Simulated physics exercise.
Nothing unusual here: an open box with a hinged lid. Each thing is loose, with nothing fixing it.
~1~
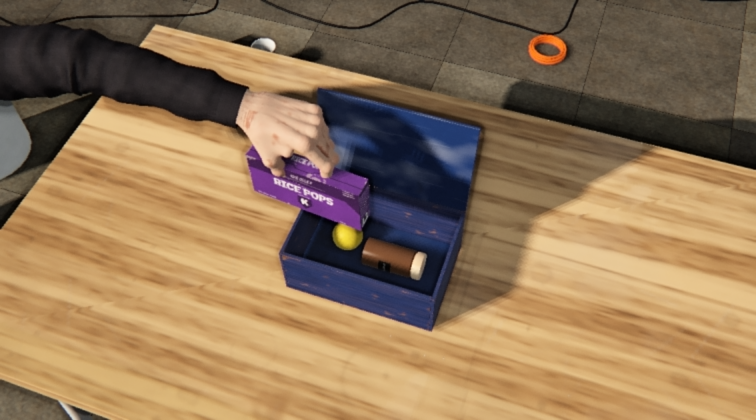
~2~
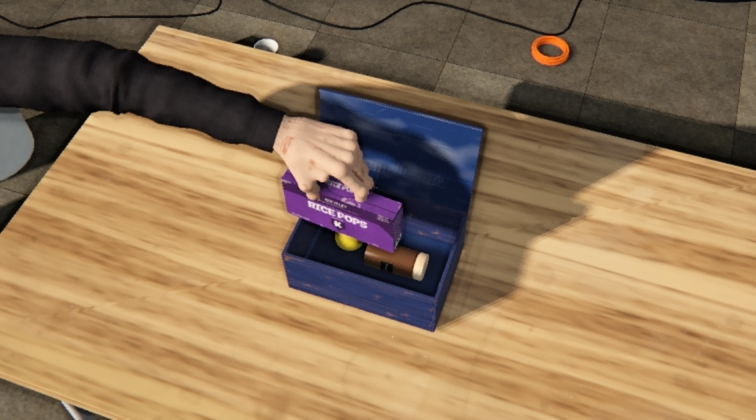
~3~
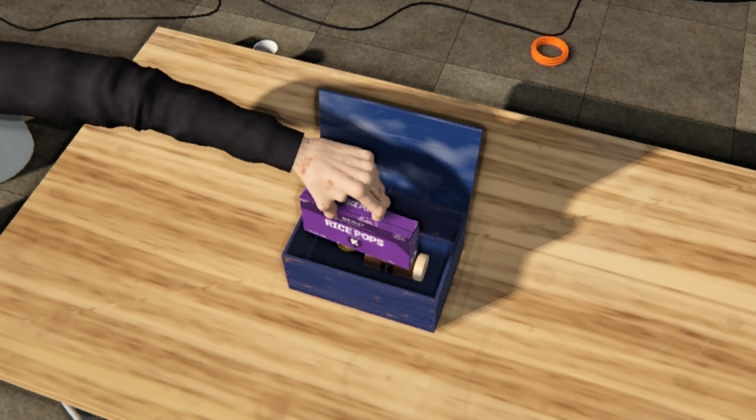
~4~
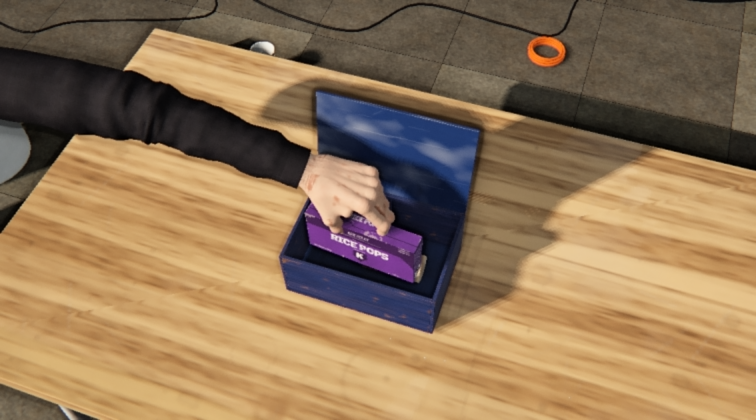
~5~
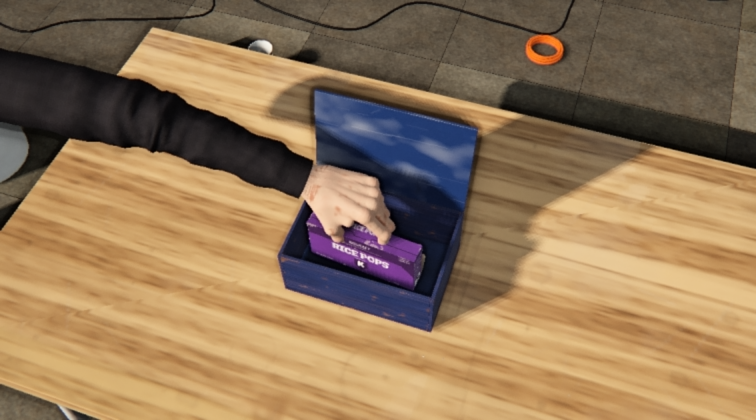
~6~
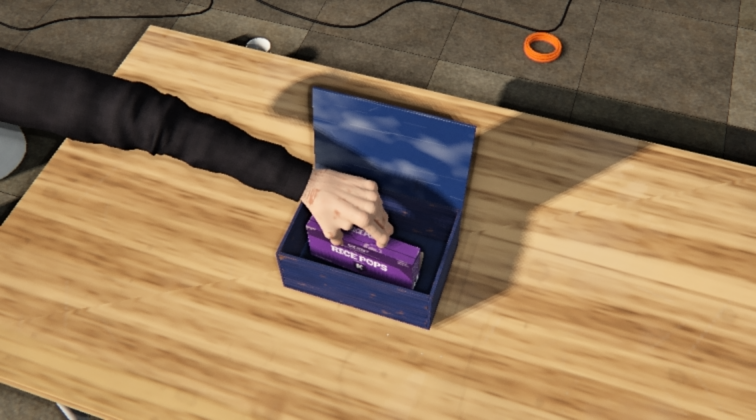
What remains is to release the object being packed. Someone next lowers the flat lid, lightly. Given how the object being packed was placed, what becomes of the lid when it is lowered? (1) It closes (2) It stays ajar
The answer is 1.
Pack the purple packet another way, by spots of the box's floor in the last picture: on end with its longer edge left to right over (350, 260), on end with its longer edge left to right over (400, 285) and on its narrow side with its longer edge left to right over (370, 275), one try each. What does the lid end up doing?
The first time the lid can't shut, the second time it can't shut, and the third time it goes down fully.
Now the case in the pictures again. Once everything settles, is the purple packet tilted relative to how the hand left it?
In the end, the purple packet keeps its orientation.
Then, 1.00 s after the last picture, lid starting down; purple packet slid a little near (365, 268).
Then, 1.70 s after the last picture, lid 52° above the rim; purple packet slid a little near (365, 268).
Then, 2.10 s after the last picture, lid 20° above the rim; purple packet slid a little near (365, 268).
At rest, lid shut; moved from the start, purple packet; the other 2 in place. Seen from the same camera at the end, purple packet near (365, 268).
